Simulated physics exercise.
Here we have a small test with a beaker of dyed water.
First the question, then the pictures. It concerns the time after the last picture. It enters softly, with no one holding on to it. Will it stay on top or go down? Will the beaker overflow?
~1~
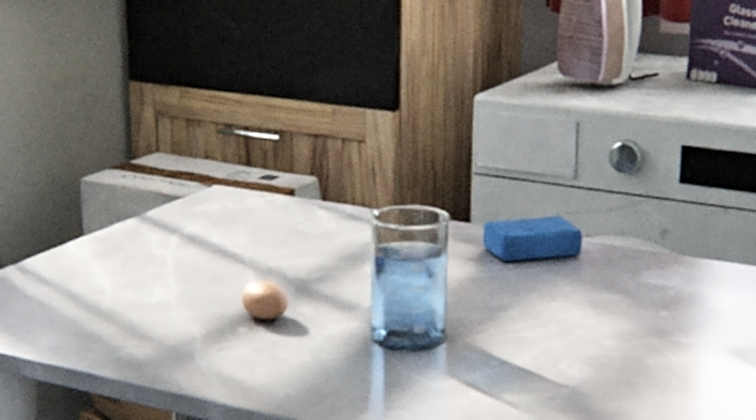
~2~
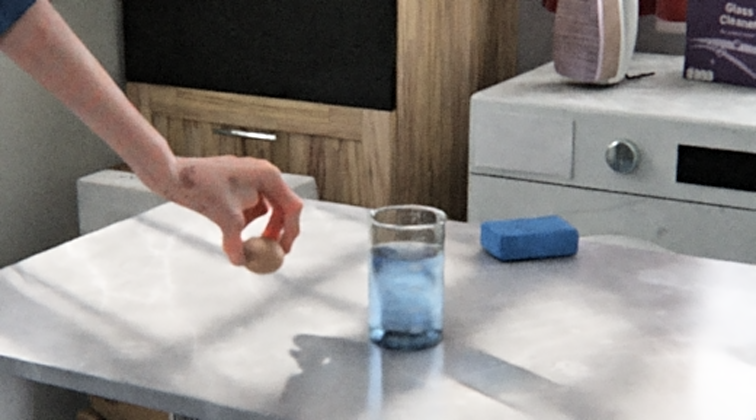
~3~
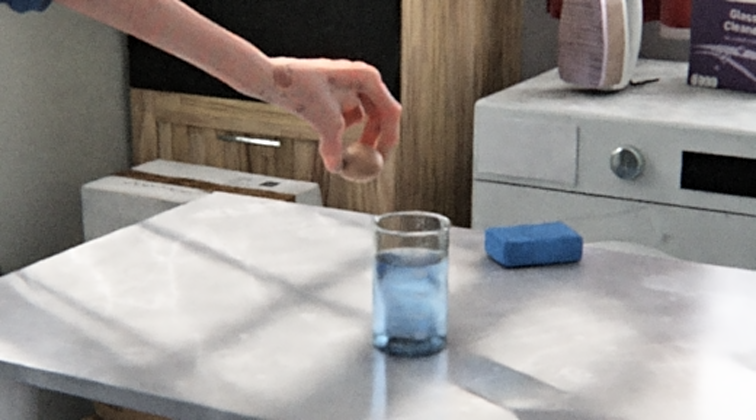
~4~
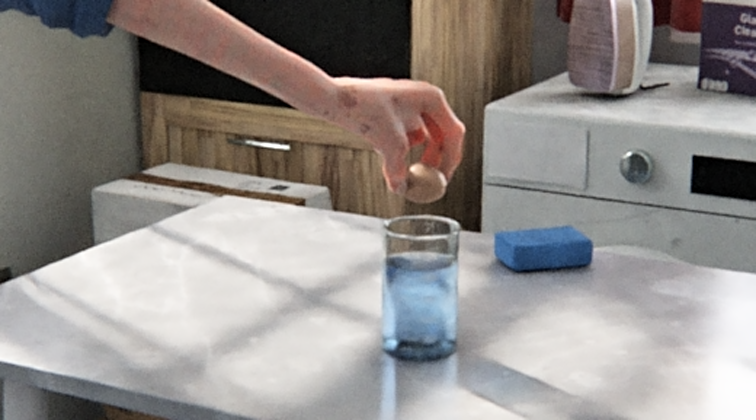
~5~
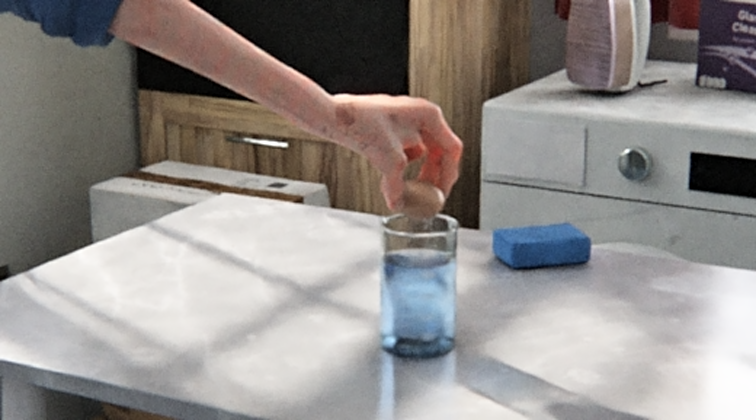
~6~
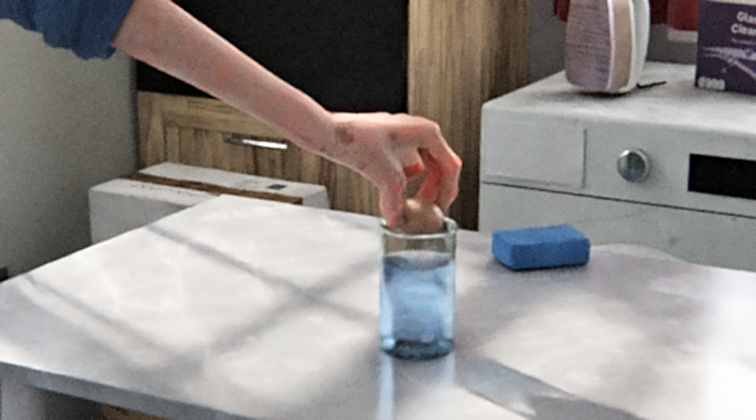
Well, it heads down, and as for the beaker, it copes fine.
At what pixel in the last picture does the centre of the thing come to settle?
Resting centre: About (417, 326).
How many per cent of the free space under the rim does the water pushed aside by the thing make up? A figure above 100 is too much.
Estimated share: Near 40 %.
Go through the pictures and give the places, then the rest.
In the first picture, the egg lies on the top at (265, 301); beaker (409, 276) about three quarters full.
The second picture shows a hand picks up the egg at (261, 255); beaker about three quarters full, surface at (406, 250).
In the third picture, the egg is carried over at (359, 162); beaker (410, 282) about three quarters full.
In the fourth picture, the egg is above the beaker at (421, 184); beaker about three quarters full, surface at (420, 260).
The fifth picture shows the egg comes down at (419, 200); beaker (418, 284) about three quarters full.
In the sixth picture, the egg is just over the surface at (418, 217); beaker about three quarters full, surface at (418, 259).
Next, the egg enters the dyed water; the beaker is about three quarters full.
After that, the egg goes on down; the beaker is about three quarters full.
Finally, the egg has sunk; the beaker is about three quarters full; the top is dry.
